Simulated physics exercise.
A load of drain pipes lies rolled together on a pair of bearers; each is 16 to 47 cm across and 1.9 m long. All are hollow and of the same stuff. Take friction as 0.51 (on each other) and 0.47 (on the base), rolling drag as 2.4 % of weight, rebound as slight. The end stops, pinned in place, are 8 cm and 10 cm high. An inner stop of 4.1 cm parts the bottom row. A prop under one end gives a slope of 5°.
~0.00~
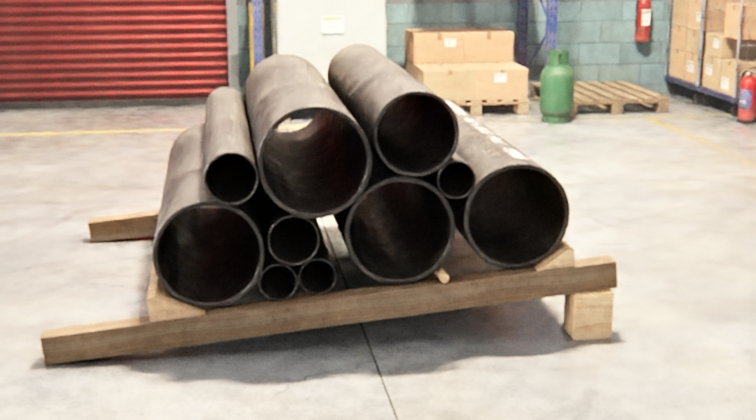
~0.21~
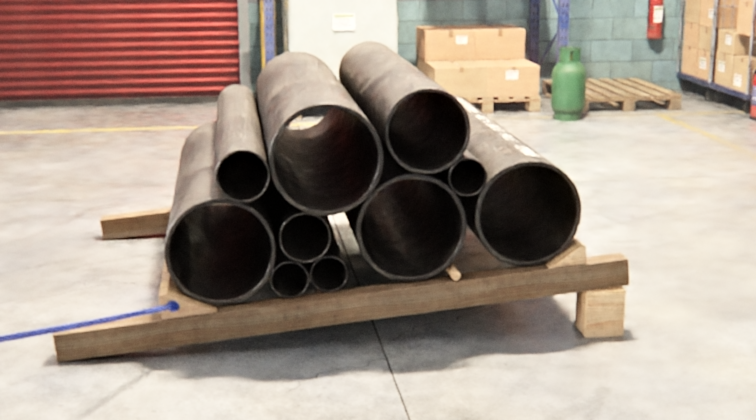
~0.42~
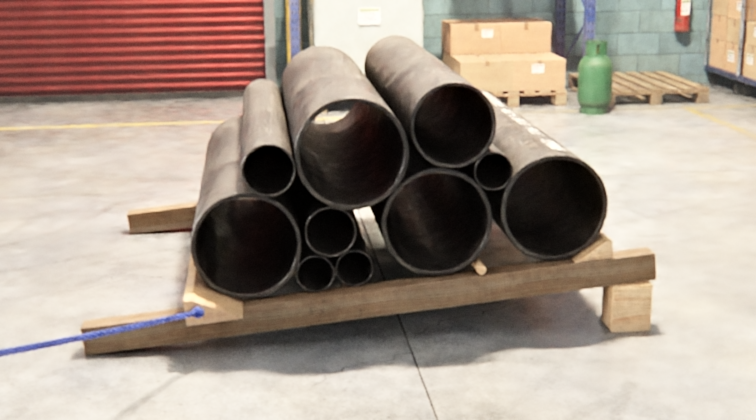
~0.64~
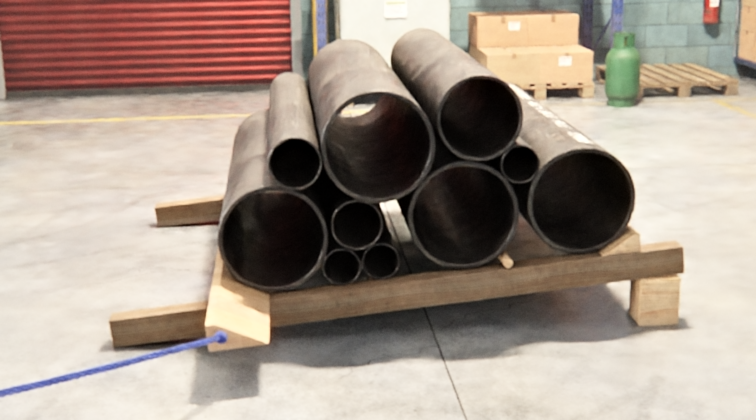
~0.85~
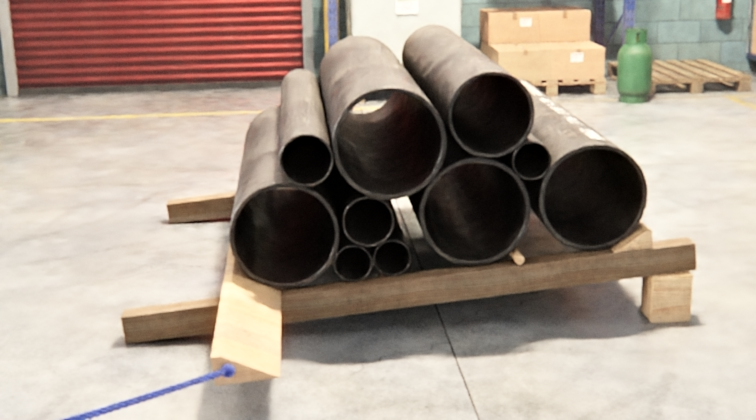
In a warehouse with a red roller door, boxes on pallets and a green gas cylinder behind, the view is from the front and slightly above. Dark hollow pipes of mixed sizes lie stacked on a sloping wooden base, raised at the right. A blue rope appears at the lower left and draws a pale wooden wedge out toward the viewer while the pipes stay still and the camera shifts gradually left.
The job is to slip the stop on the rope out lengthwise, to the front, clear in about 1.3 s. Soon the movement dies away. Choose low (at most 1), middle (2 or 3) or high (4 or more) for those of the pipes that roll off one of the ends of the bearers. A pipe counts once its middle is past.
High.
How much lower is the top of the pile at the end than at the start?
Some 35 cm lower.
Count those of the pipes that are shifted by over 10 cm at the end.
10 of them.
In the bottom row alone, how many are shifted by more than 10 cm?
The count is 5.
After 1.69 s, 0 now displaced over 10 cm; not one off the ends of the bearers; the one last seen at (285, 236) 2.7 cm left.
After 2.21 s, 6 now displaced over 10 cm; not one off the ends of the bearers; the one last seen at (285, 236) 26 cm left and 3 cm down.
After 3.25 s, 6 now displaced over 10 cm; 2 off the left end of the bearers; the one last seen at (285, 236) 1.2 m left and 19 cm down.
After 5.84 s, 10 now displaced over 10 cm; 7 off the left end of the bearers; the one last seen at (285, 236) rolled far off to the left.
At rest by 11.8 s, 10 moved over 10 cm; 9 off the left end of the bearers; the one last seen at (285, 236) rolled far off to the left; top of the pile 74 cm high, from 1.1 m.
